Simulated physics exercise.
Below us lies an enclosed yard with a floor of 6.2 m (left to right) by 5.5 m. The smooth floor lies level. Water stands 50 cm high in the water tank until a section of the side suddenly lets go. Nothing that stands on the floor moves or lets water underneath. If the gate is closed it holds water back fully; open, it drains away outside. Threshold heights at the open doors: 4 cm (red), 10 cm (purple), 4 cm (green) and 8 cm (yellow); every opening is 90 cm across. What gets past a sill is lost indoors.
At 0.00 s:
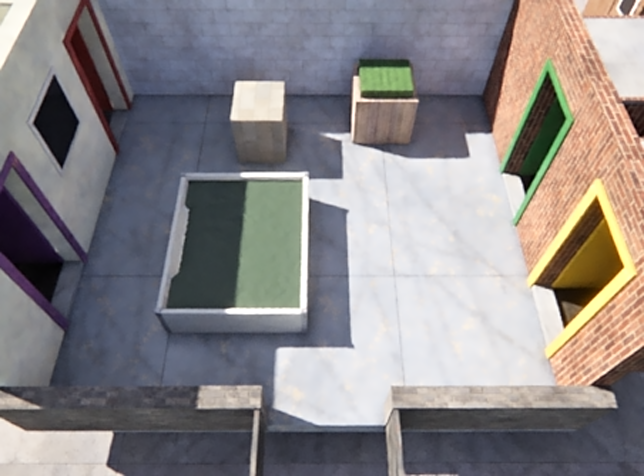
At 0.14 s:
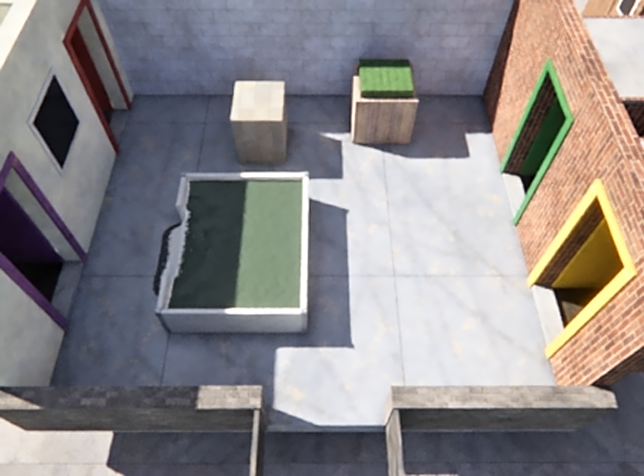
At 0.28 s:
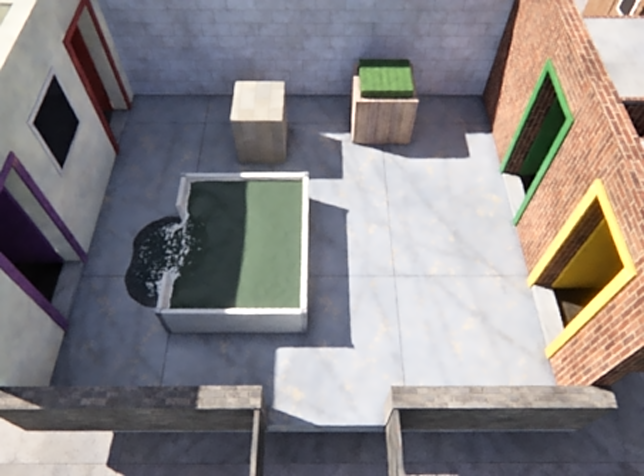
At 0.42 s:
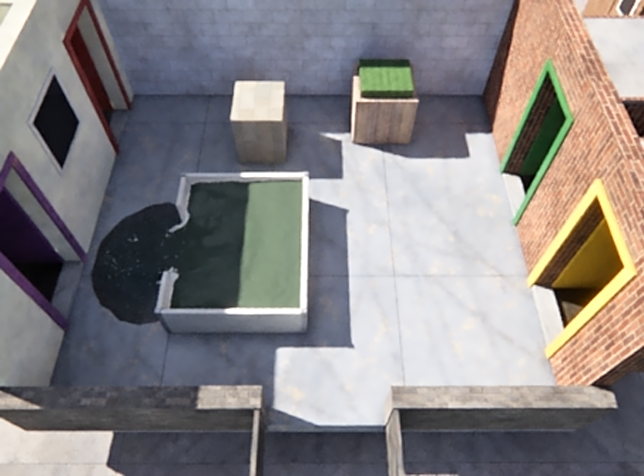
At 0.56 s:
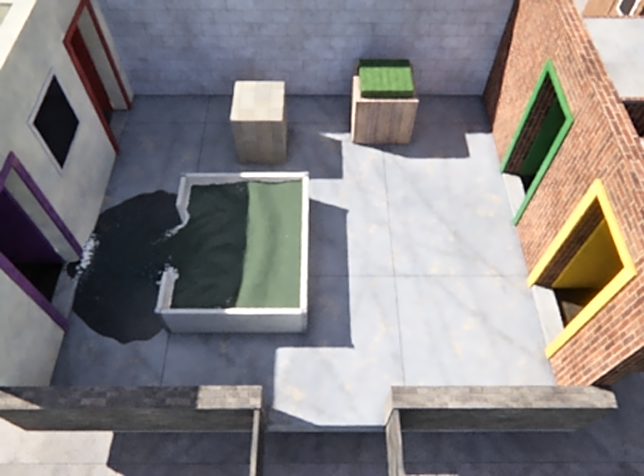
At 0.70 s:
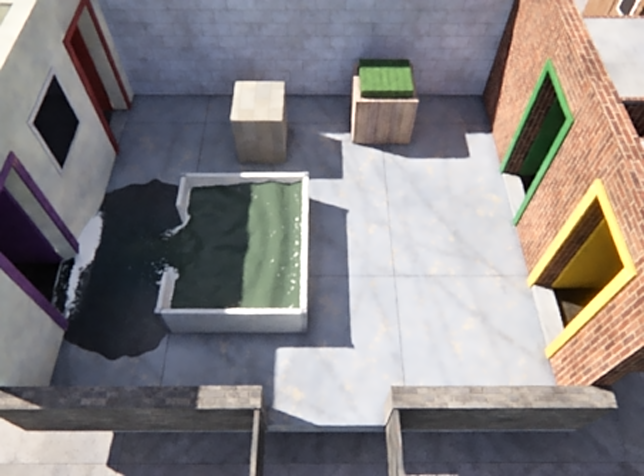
The footage shows a walled yard with coloured doorways and a low tank of dark green water, whose left side opens; water pours out, spreads across the grey floor and reaches the left wall by the purple doorway.
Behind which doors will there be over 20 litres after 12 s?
Within that time: At the red door it goes over the limit; at the purple door it exceeds the limit; at the green door it stays under the limit; at the yellow door it stays under the limit.
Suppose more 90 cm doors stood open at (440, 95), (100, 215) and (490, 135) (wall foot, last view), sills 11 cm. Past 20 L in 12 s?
In that order: Not over, over, below.
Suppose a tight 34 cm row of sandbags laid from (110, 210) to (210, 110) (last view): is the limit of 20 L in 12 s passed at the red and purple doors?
Then: Red below, purple over.
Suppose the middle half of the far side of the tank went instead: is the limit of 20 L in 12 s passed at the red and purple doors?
Then: Red above, purple under.
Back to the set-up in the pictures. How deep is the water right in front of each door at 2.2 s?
Depths in cm: Red 5, purple 25, green 0, yellow 0.
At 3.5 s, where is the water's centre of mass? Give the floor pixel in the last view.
Near (197, 243).
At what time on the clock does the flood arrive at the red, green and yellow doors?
Arrival: Red 1.5 s, green 7.5 s, yellow 5.5 s.
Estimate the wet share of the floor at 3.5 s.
Near 40 per cent is wet.
After 1.4 s water covers 15 % of the floor and is deepest (32 cm) near (104, 242); red door not reached, purple door 27 cm at the sill, 54 L in, green door not reached, yellow door not reached.
After 2.2 s water covers 25 % of the floor and is deepest (28 cm) near (101, 252); red door 5 cm at the sill, 0 L in, purple door 25 cm at the sill, 132 L in, green door not reached, yellow door not reached.
After 3.5 s water covers 40 % of the floor and is deepest (20 cm) near (49, 390); red door 5 cm at the sill, 1 L in, purple door 18 cm at the sill, 195 L in, green door not reached, yellow door not reached.
After 7.0 s water covers 70 % of the floor and is deepest (12 cm) near (45, 405); red door 5 cm at the sill, 17 L in, purple door 11 cm at the sill, 242 L in, green door not reached, yellow door 6 cm at the sill, 0 L in.
After 12.0 s water covers 100 % of the floor and is deepest (7 cm) near (45, 405); red door 6 cm at the sill, 36 L in, purple door 6 cm at the sill, 243 L in, green door 5 cm at the sill, 5 L in, yellow door 6 cm at the sill, 0 L in.
